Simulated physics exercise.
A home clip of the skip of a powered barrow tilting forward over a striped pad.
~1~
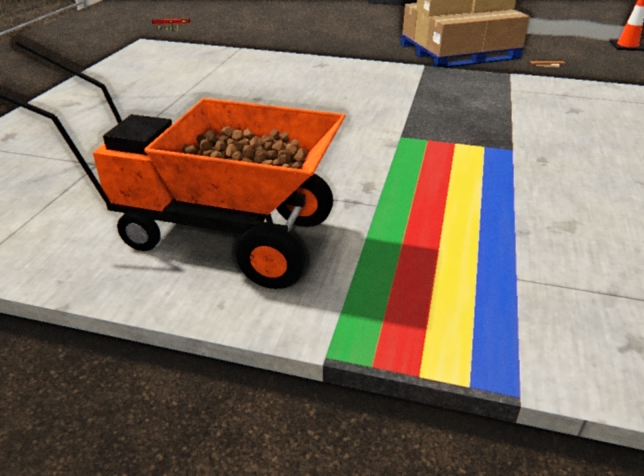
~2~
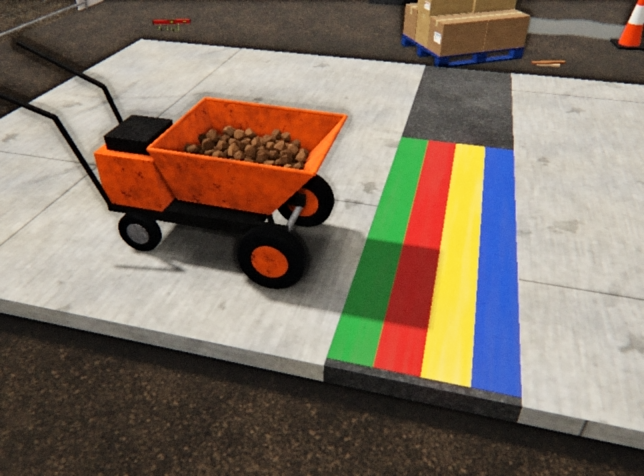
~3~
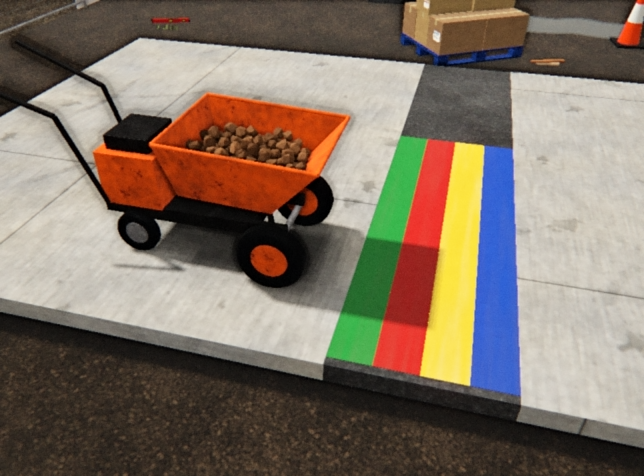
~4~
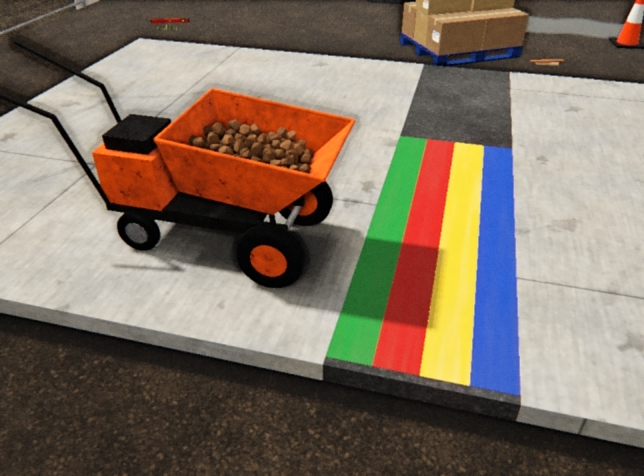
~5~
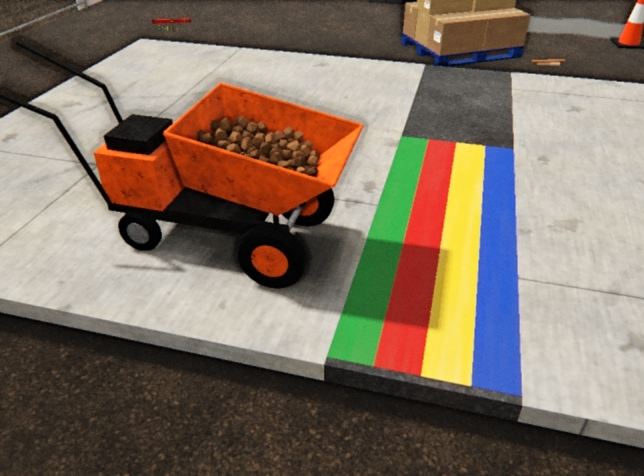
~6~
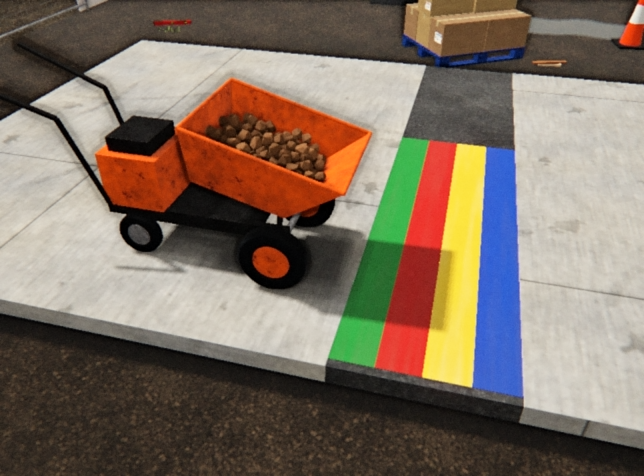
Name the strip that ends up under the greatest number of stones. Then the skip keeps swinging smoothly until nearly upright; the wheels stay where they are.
That would be the red strip.
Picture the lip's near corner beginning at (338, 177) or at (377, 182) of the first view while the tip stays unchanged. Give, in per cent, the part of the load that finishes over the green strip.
That works out to 0 per cent for the first position and 0 per cent for the second.
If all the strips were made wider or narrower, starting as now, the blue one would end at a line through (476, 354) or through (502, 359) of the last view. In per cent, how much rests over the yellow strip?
I'd estimate some 30 per cent, and then some 20 per cent.
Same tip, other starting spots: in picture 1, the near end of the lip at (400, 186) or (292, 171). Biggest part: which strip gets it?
Blue, then the red one.
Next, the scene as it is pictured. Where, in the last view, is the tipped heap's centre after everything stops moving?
The centre comes to rest close to (432, 271).
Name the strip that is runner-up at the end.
Second comes the yellow strip.
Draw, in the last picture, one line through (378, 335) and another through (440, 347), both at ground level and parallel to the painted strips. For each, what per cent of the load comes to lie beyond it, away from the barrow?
First some 60, then 20 per cent.
Soon, skip tipped steeply; all in the skip.
A while on, skip tipped right over; most in the skip; a stray few over the green strip; about a quarter over the red strip; a stray few over the yellow strip.
Towards the end, skip tipped right over; about a third in the skip; a small part over the green strip; about a third over the red strip; about a quarter over the yellow strip; a small part over the blue strip; a stray few off the paint.
Finally, skip tipped right over; about a third in the skip; a small part over the green strip; about a third over the red strip; about a quarter over the yellow strip; a small part over the blue strip; a stray few off the paint.
